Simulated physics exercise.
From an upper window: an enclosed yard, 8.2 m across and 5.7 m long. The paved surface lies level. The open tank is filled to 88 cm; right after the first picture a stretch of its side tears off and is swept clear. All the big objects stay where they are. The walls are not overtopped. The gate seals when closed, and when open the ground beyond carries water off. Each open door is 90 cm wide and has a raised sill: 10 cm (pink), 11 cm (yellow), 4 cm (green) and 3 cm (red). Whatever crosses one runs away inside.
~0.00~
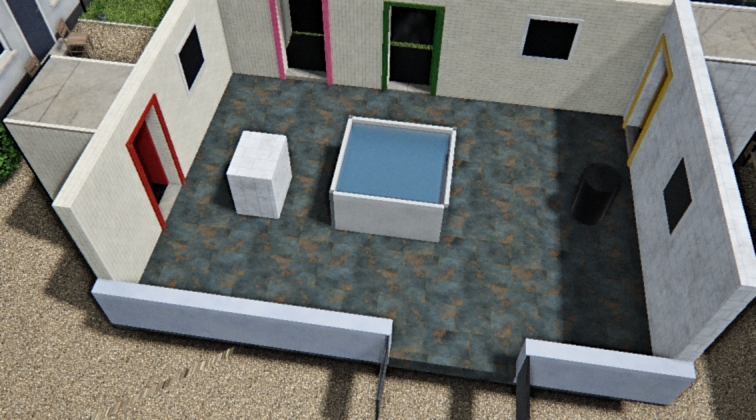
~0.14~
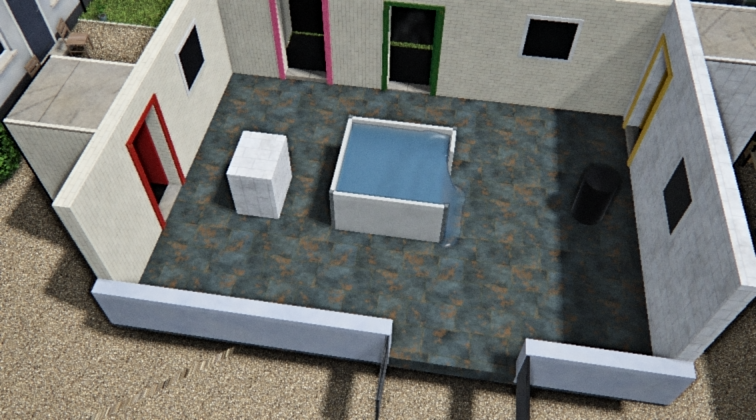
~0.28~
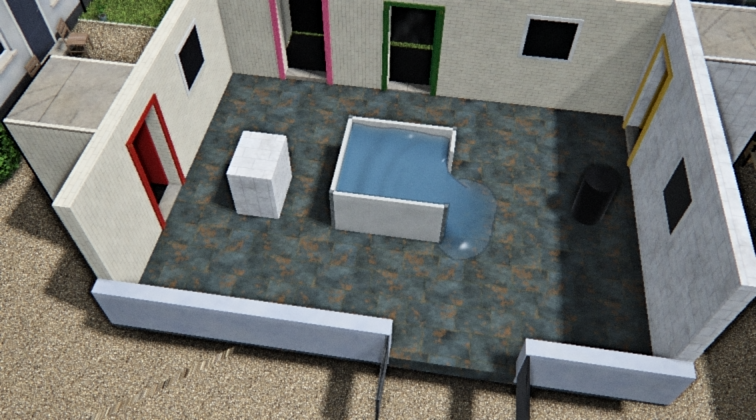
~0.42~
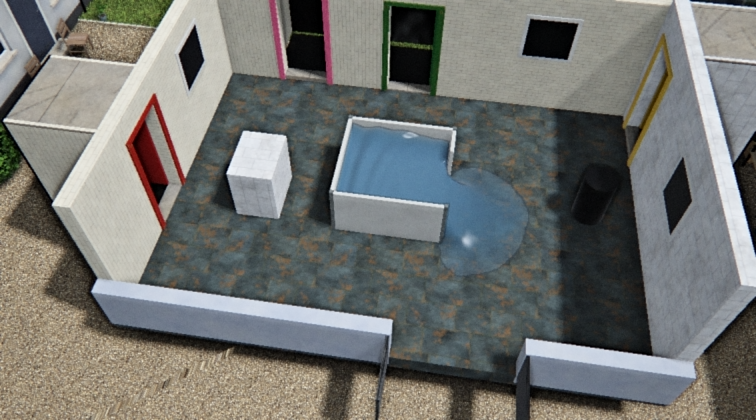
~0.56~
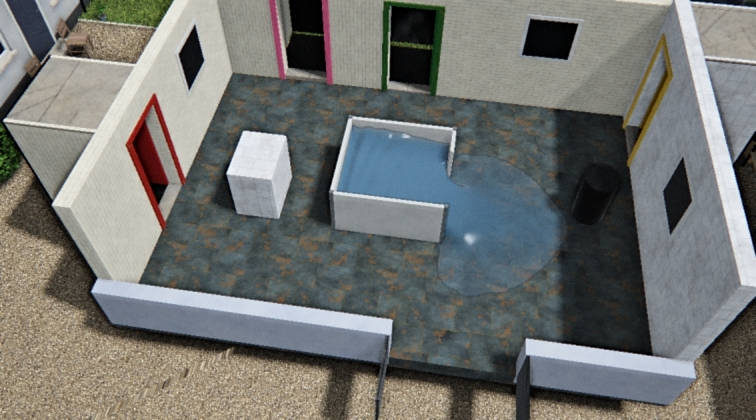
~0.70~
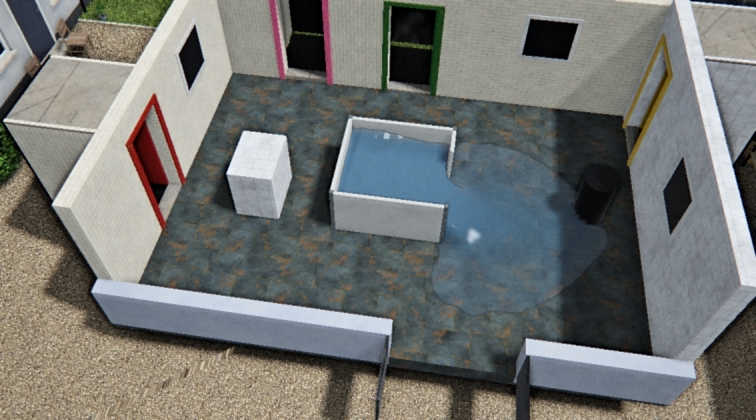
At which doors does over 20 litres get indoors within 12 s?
Door by door: At the pink door it keeps below the limit; at the yellow door it passes the limit; at the green door it does not reach the limit; at the red door it exceeds the limit.
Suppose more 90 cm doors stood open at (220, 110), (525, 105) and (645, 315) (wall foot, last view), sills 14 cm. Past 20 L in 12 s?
In that order: Not over, not over, over.
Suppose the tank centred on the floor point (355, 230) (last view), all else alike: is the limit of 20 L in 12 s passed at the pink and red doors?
Then: Pink below, red below.
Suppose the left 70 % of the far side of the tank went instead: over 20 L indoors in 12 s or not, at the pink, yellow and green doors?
Against that limit: Pink past it, yellow not over, green past it.
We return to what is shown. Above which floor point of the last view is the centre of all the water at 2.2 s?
At about (511, 229).
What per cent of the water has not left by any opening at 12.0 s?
Roughly 84 in a hundred.
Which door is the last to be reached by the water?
It is the red one.
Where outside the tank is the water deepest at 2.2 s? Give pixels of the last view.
At about (652, 369).
After 1.4 s water covers 35 % of the floor and is deepest (44 cm) near (639, 259); pink door not reached, yellow door 7 cm at the sill, 0 L in, green door not reached, red door not reached.
After 2.2 s water covers 35 % of the floor and is deepest (52 cm) near (652, 369); pink door not reached, yellow door 21 cm at the sill, 16 L in, green door not reached, red door not reached.
After 3.5 s water covers 40 % of the floor and is deepest (30 cm) near (595, 116); pink door not reached, yellow door 20 cm at the sill, 57 L in, green door not reached, red door not reached.
After 7.0 s water covers 90 % of the floor and is deepest (14 cm) near (623, 125); pink door 3 cm at the sill, 0 L in, yellow door 13 cm at the sill, 118 L in, green door 4 cm at the sill, 0 L in, red door 5 cm at the sill, 0 L in.
After 12.0 s water covers 100 % of the floor and is deepest (10 cm) near (310, 103); pink door 8 cm at the sill, 0 L in, yellow door 6 cm at the sill, 120 L in, green door 3 cm at the sill, 0 L in, red door 8 cm at the sill, 53 L in.
